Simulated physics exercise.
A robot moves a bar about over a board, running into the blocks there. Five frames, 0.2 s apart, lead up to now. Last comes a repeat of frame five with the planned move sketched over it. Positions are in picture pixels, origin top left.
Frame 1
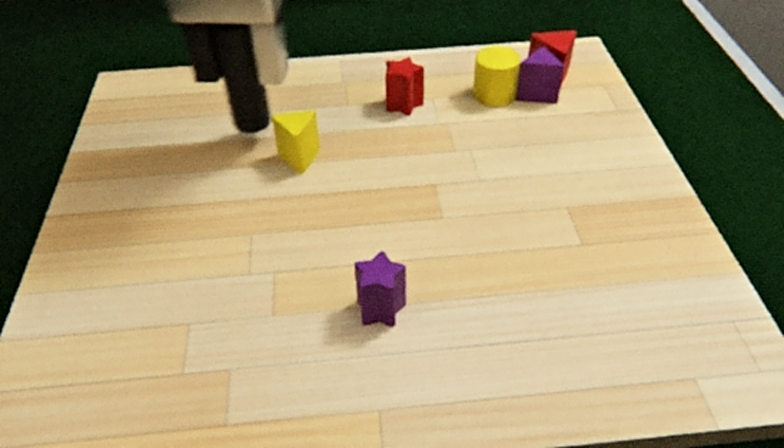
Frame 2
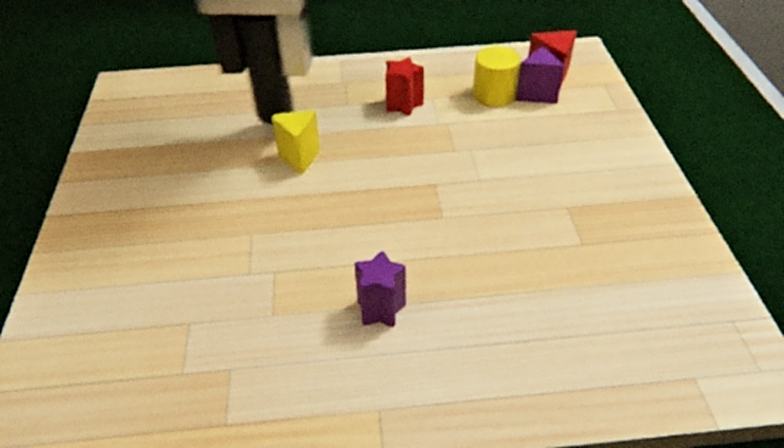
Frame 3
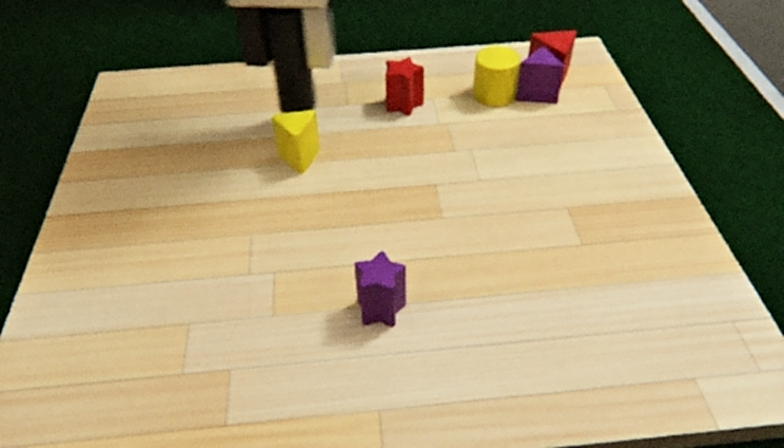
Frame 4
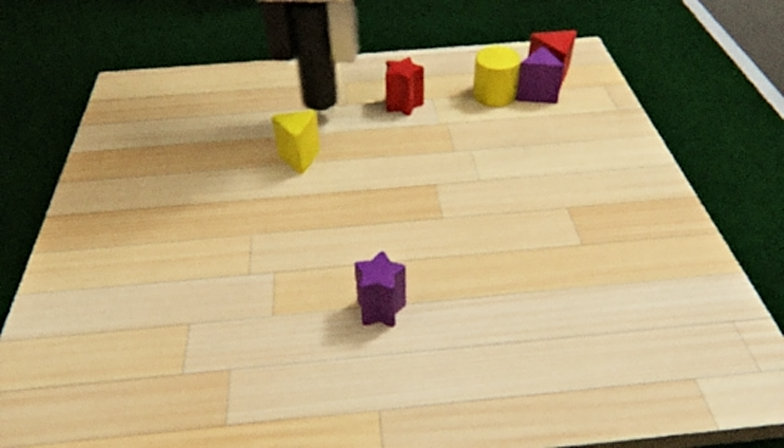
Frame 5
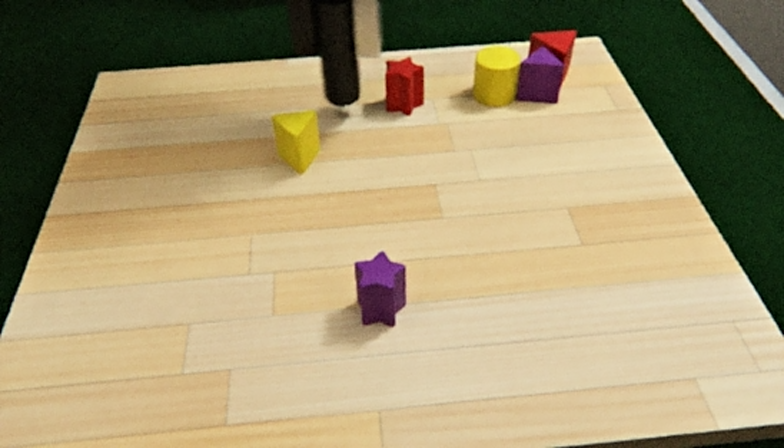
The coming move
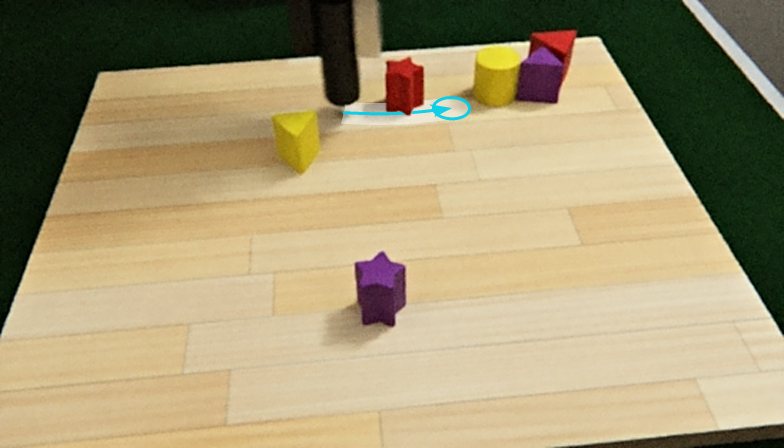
Dark robot bar sliding rightward behind a yellow triangular block toward a red star, while all the blocks on the wooden board stay still.
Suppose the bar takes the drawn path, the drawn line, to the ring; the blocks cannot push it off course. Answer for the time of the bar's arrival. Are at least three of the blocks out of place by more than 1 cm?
Short answer: No.
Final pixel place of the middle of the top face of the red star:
It will end up at (451, 52).
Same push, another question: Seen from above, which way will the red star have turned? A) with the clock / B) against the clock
The correct letter is B.
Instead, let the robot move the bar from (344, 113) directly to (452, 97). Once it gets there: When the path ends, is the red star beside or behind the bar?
I'd say no.
Path on the board, from (344, 113) via (380, 114) and (416, 112), ending at (451, 108).
What follows on the original path. Halfway along, bar at (398, 98); red star at (422, 62), turned 45° anticlockwise.
At the end, bar at (452, 93); red star at (451, 52), turned 90° anticlockwise; yellow circle in place.
